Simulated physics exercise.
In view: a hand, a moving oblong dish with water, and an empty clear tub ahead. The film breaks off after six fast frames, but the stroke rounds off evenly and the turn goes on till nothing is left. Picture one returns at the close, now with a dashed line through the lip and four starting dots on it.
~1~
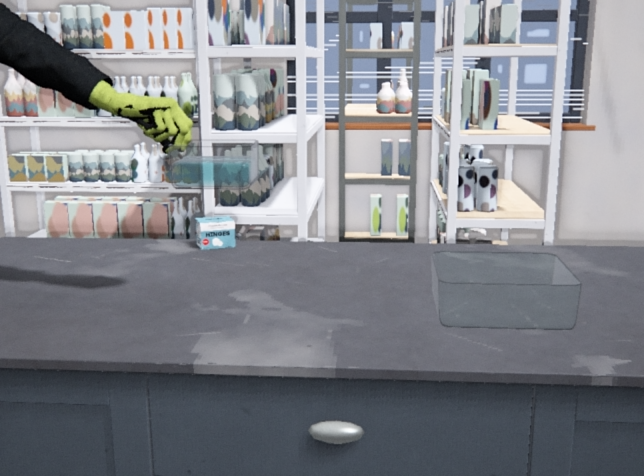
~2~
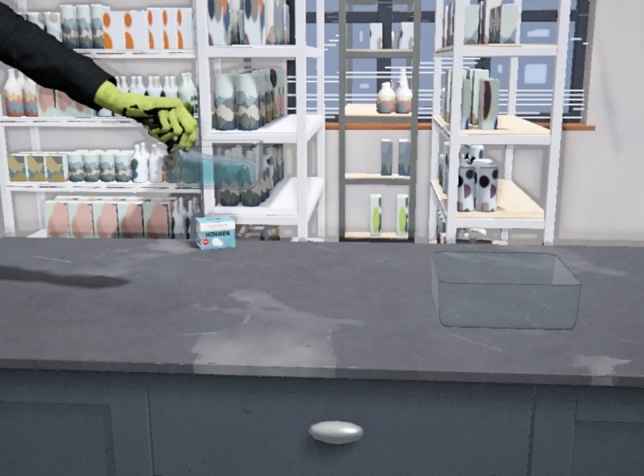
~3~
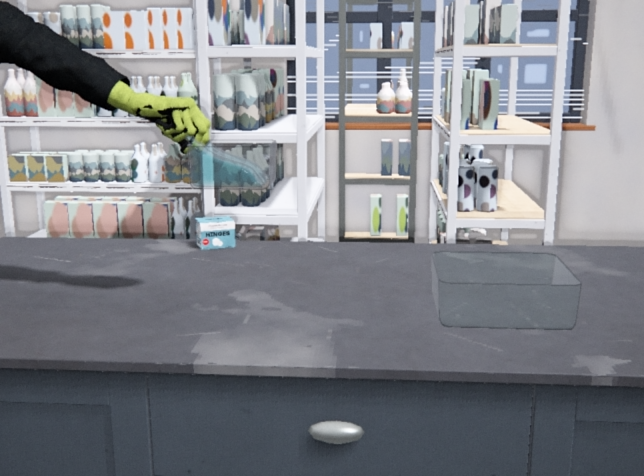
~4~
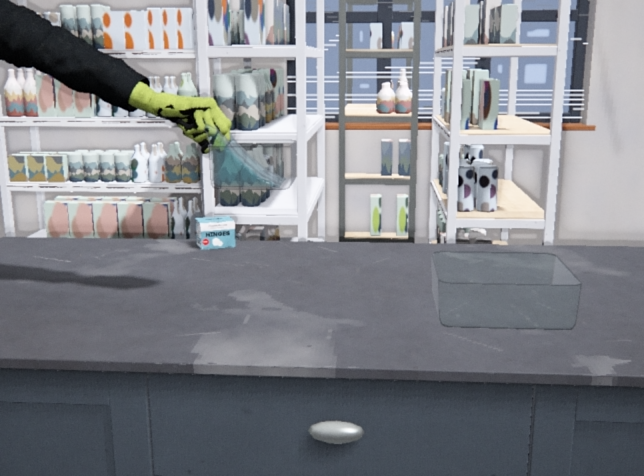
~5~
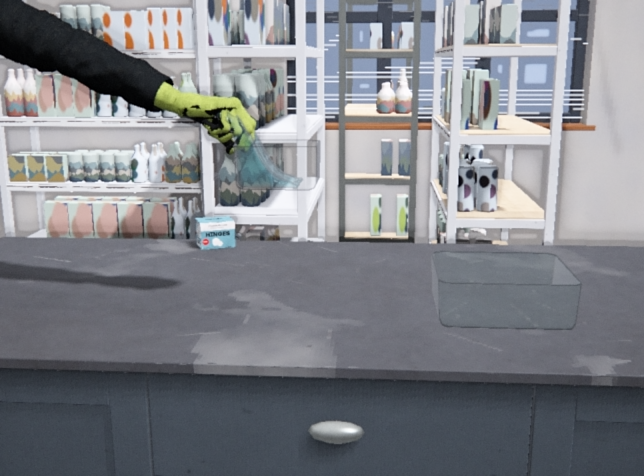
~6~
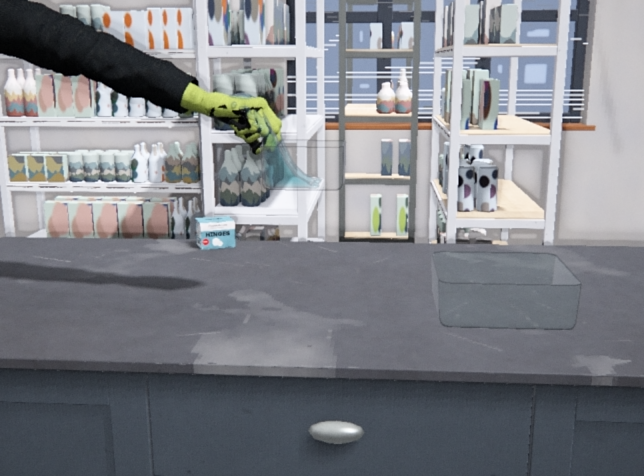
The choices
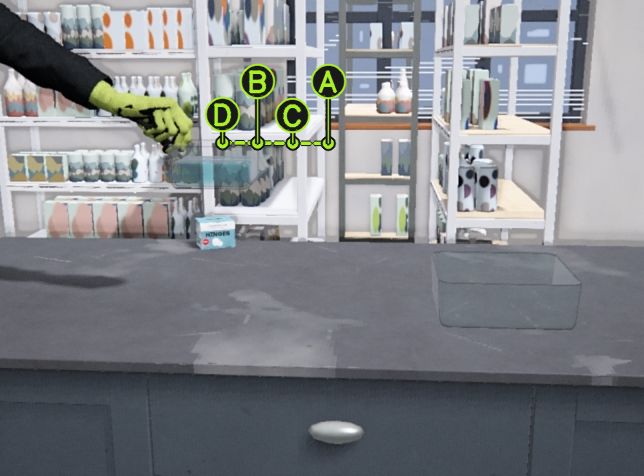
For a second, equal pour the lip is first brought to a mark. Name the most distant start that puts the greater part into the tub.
Choose C.
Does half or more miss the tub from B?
Yes, it does.
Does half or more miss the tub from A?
No, not at all.
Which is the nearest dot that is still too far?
That is dot B.
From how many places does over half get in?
Two.
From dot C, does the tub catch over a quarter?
Yes, it does.
In lime, A at (328, 143); B at (257, 143); C at (292, 143); D at (222, 142).
For dot A, about 65 % lands in the tub, 8 % falls short and 27 % goes beside or beyond.
For dot B, about 22 % lands in the tub, 60 % falls short and 18 % goes beside or beyond.
For dot C, about 65 % lands in the tub, 13 % falls short and 22 % goes beside or beyond.
For dot D, about 19 % lands in the tub, 69 % falls short and 11 % goes beside or beyond.
